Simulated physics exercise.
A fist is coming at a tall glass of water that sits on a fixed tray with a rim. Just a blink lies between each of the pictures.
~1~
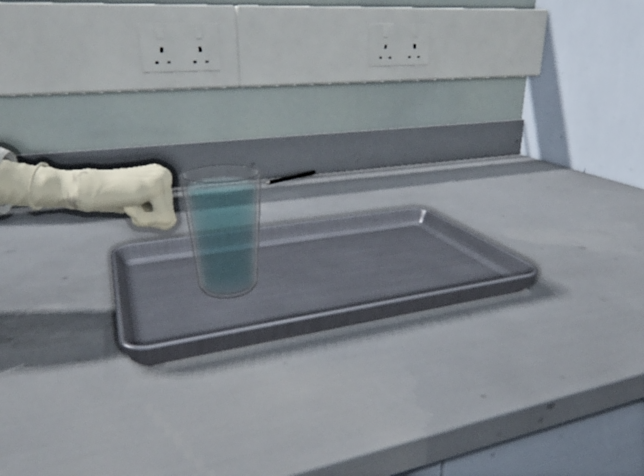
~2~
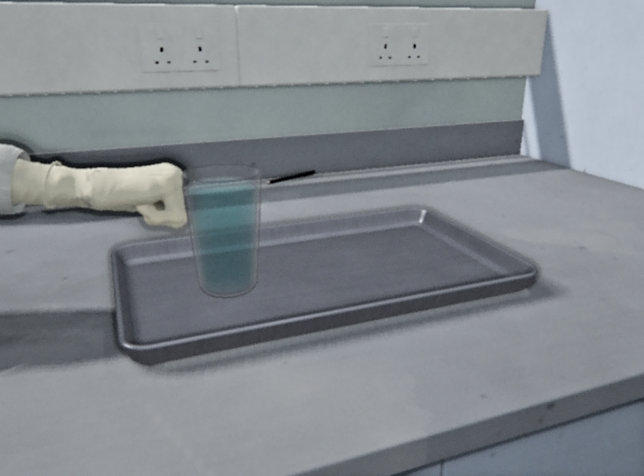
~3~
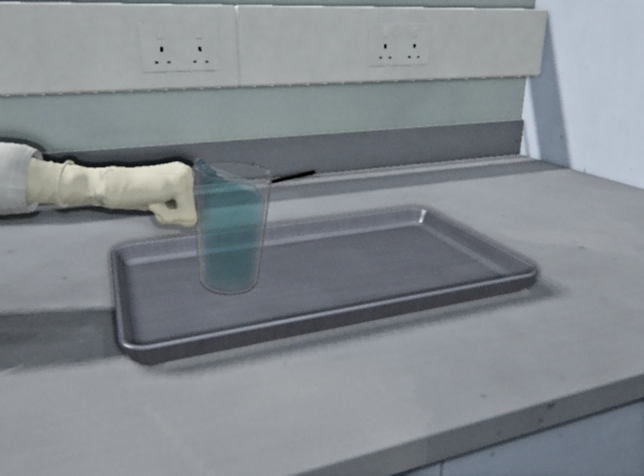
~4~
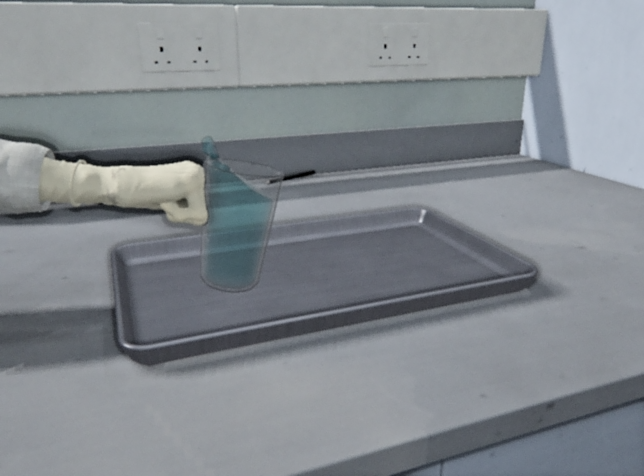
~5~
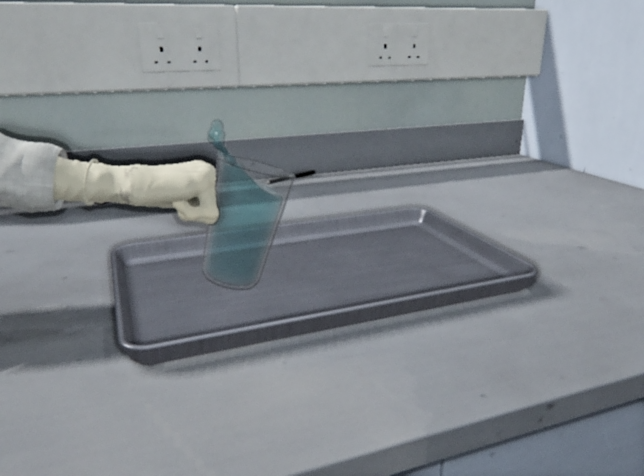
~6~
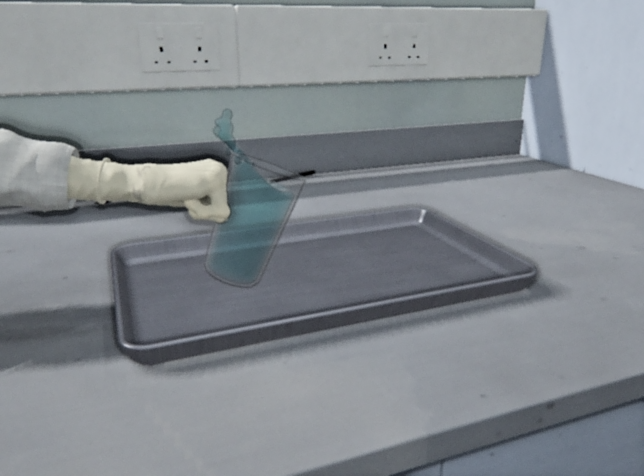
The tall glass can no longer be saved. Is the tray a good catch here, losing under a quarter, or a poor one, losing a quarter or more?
A poor one.
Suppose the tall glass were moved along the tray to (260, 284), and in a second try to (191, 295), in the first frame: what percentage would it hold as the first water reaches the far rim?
55 %, then 45 %.
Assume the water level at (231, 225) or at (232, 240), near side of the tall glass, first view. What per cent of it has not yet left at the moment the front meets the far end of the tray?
In order, 60 and 60 in a hundred.
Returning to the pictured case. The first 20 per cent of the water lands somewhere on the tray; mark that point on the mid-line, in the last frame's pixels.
At about (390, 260).
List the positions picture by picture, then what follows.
In the first frame, it leans 0°; its right rim is at (258, 172); the water meets the walls at (186, 188) and (254, 181); the tray's far rim is at (473, 236); the tray is clear ahead.
In the second frame, it leans 0°; its right rim is at (258, 171); the water meets the walls at (186, 188) and (255, 181).
In the third frame, it leans 5°; its right rim is at (269, 172); the water meets the walls at (196, 169) and (257, 183); 1 per cent is over the edge.
In the fourth frame, it leans 11°; its right rim is at (280, 173); the water meets the walls at (208, 166) and (269, 190); 2 per cent is over the edge.
In the fifth frame, it leans 17°; its right rim is at (291, 175); the water meets the walls at (217, 186) and (281, 192); 4 per cent is over the edge.
In the sixth frame, it leans 23°; its right rim is at (302, 179); the water meets the walls at (222, 200) and (293, 187); 4 per cent is over the edge.
A moment on, the tall glass is falling and 91 per cent is in the glass, 0 on the tray and 9 above or beyond its rim.
Next, the tall glass lies on its side and 53 per cent is in the glass, 37 on the tray and 9 above or beyond its rim.
Then the tall glass lies on its side and 28 per cent is in the glass, 48 on the tray and 24 above or beyond its rim.
Later the tall glass lies on its side and 15 per cent is in the glass, 42 on the tray and 43 above or beyond its rim.
At rest 57 per cent is held by tray and glass, 43 is off the tray.
